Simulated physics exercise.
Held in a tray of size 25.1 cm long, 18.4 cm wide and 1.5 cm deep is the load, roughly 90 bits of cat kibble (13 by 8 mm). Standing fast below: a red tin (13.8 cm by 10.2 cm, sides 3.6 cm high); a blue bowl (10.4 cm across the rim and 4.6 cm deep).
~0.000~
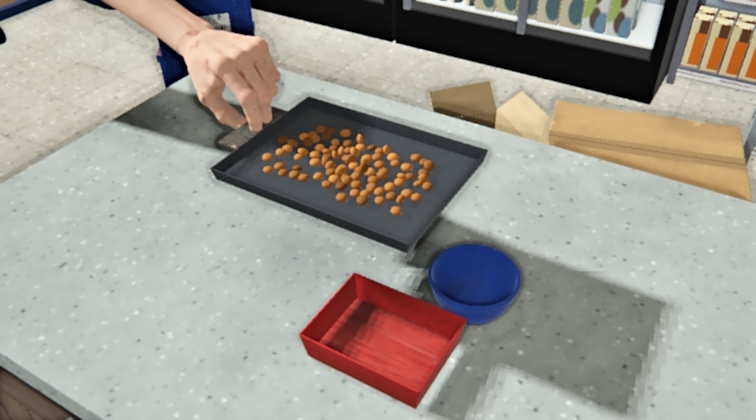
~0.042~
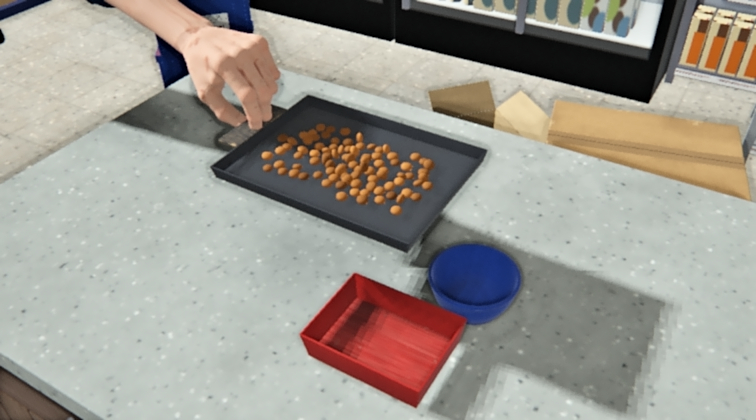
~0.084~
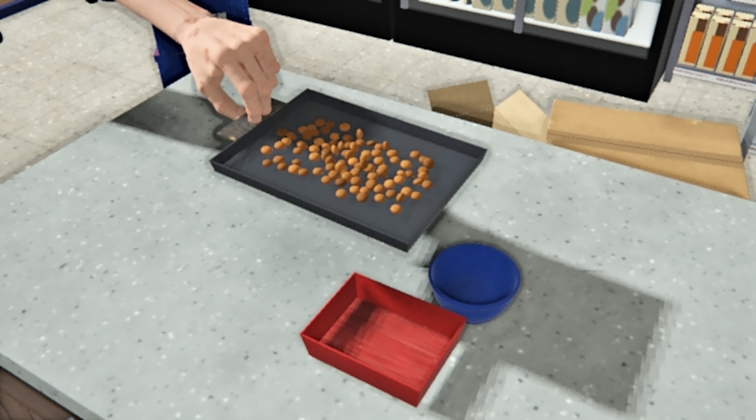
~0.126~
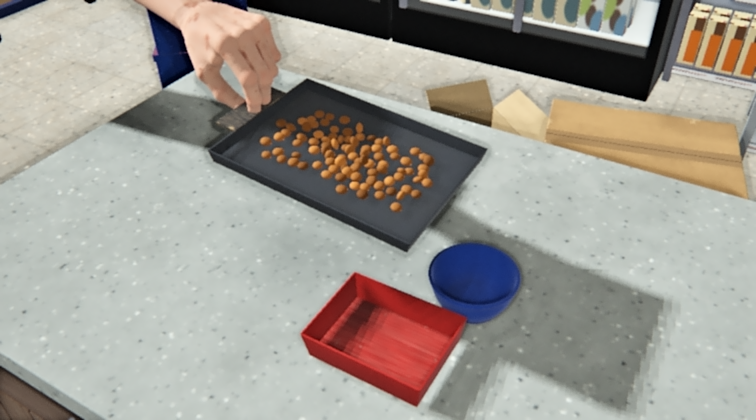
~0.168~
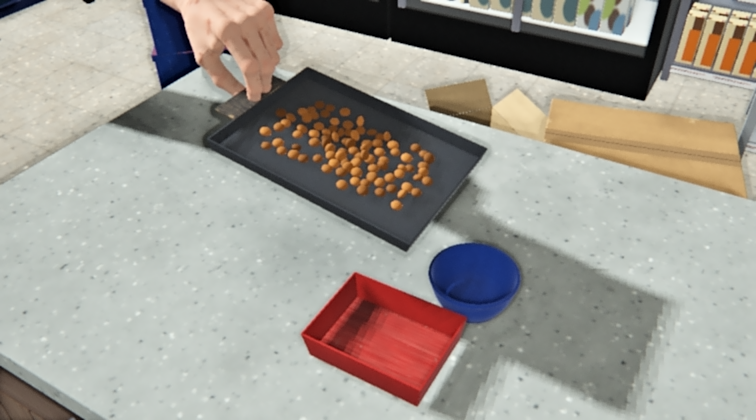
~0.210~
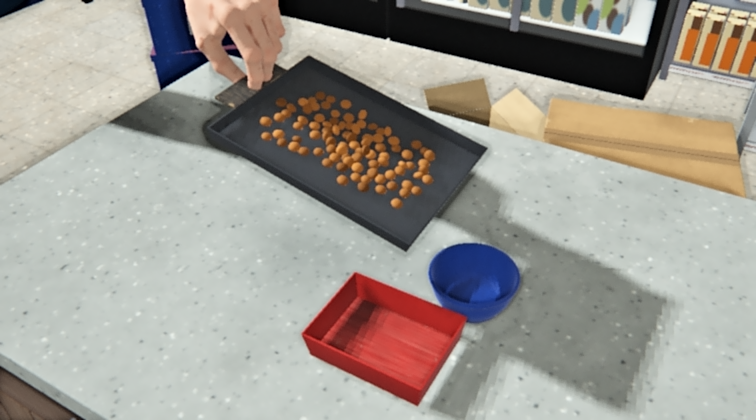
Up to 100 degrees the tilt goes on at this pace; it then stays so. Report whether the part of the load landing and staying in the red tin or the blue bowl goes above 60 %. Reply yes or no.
Yes.
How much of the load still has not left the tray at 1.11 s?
About 40 per cent of the load is still held by the tray.
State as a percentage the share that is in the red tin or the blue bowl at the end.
It comes to roughly 80 per cent.
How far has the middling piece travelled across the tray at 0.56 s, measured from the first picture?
I'd say close to 4 cm.
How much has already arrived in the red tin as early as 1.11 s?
Around 15 in a hundred up to that point.
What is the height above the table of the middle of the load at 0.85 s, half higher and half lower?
Median height: Approx. 18 cm.
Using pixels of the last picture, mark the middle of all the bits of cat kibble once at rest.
The middle comes to rest at roughly (467, 306) in the last picture.
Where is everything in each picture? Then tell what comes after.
In the first picture, tray at (302, 204); tilt 0 degrees; leading edge at (451, 193); middle of the load at (354, 166); red tin at (384, 327); blue bowl at (474, 274).
In the second picture, tray at (302, 203); tilt 1 degrees; leading edge at (451, 192); middle of the load at (354, 165).
In the third picture, tray at (302, 200); tilt 3 degrees; leading edge at (451, 192); middle of the load at (354, 162).
In the fourth picture, tray at (303, 195); tilt 6 degrees; low side right; leading edge at (452, 192); middle of the load at (354, 157).
In the fifth picture, tray at (303, 190); tilt 10 degrees; low side right; leading edge at (452, 192); middle of the load at (354, 151).
In the sixth picture, tray at (305, 184); tilt 14 degrees; low side right; leading edge at (452, 192); middle of the load at (355, 145); red tin at (385, 326); blue bowl at (474, 273). It turns about 90 degrees a second.
Then, at 0.56 s, tilt 46 degrees; tray 100 %; middle of all pieces on or above the table near (398, 136).
After 0.85 s, tilt 72 degrees; tray 70 %, blue bowl 5 %, in the air 25 %; middle of all pieces on or above the table near (454, 210).
After 1.11 s, tilt 96 degrees; tray 40 %, outside 10 %, red tin 15 %, blue bowl 25 %, in the air 5 %; middle of all pieces on or above the table near (464, 267).
Then, at 1.36 s, tilt 100 degrees; tray 5 %, outside 20 %, red tin 20 %, blue bowl 45 %, in the air 10 %; middle of all pieces on or above the table near (472, 304).
In the end, at 2.1 s, outside 20 %, red tin 30 %, blue bowl 50 %.
